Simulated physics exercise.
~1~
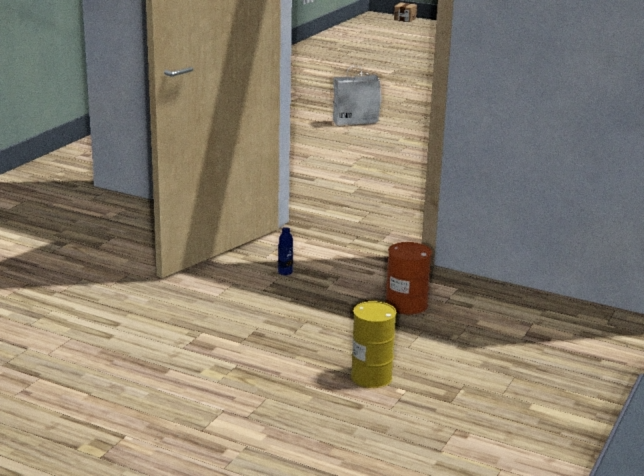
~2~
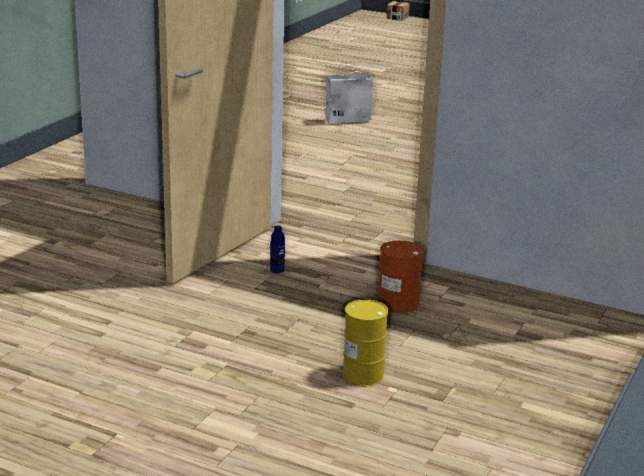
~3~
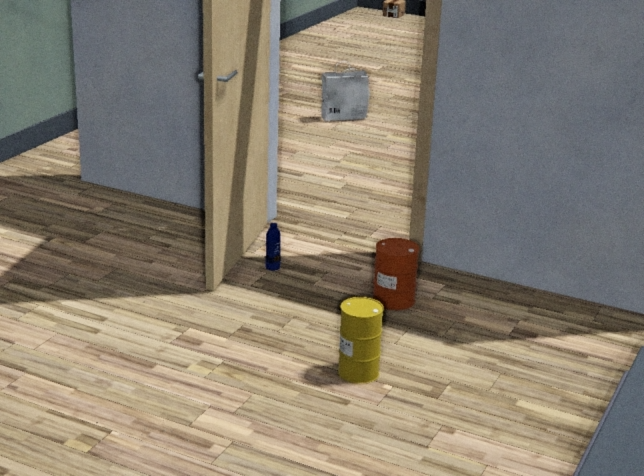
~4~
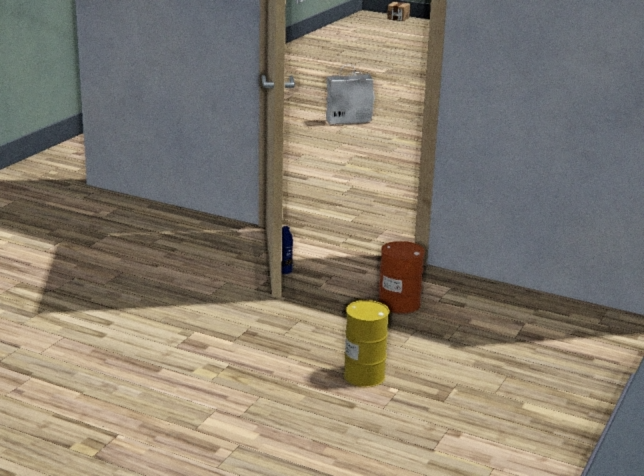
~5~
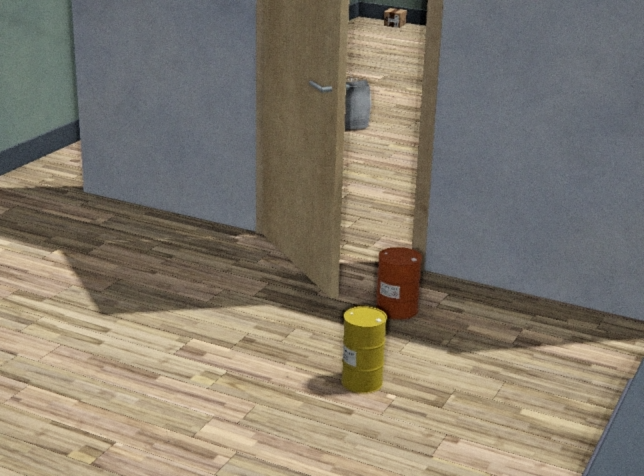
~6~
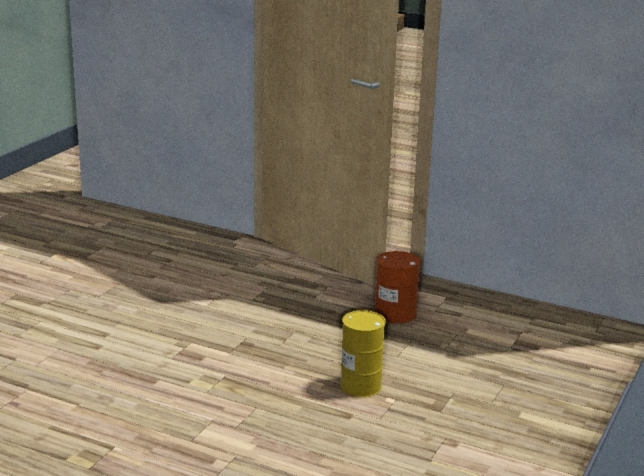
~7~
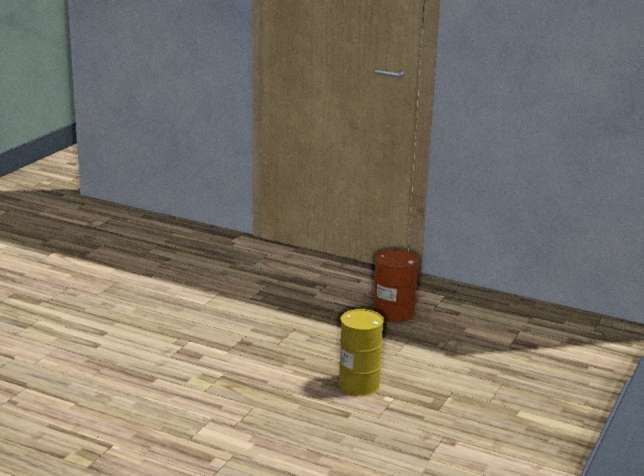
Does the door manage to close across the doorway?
Yes, the door swings across without being stopped by the barrels or the bottle, and it ends up covering the doorway, shut or very nearly so.
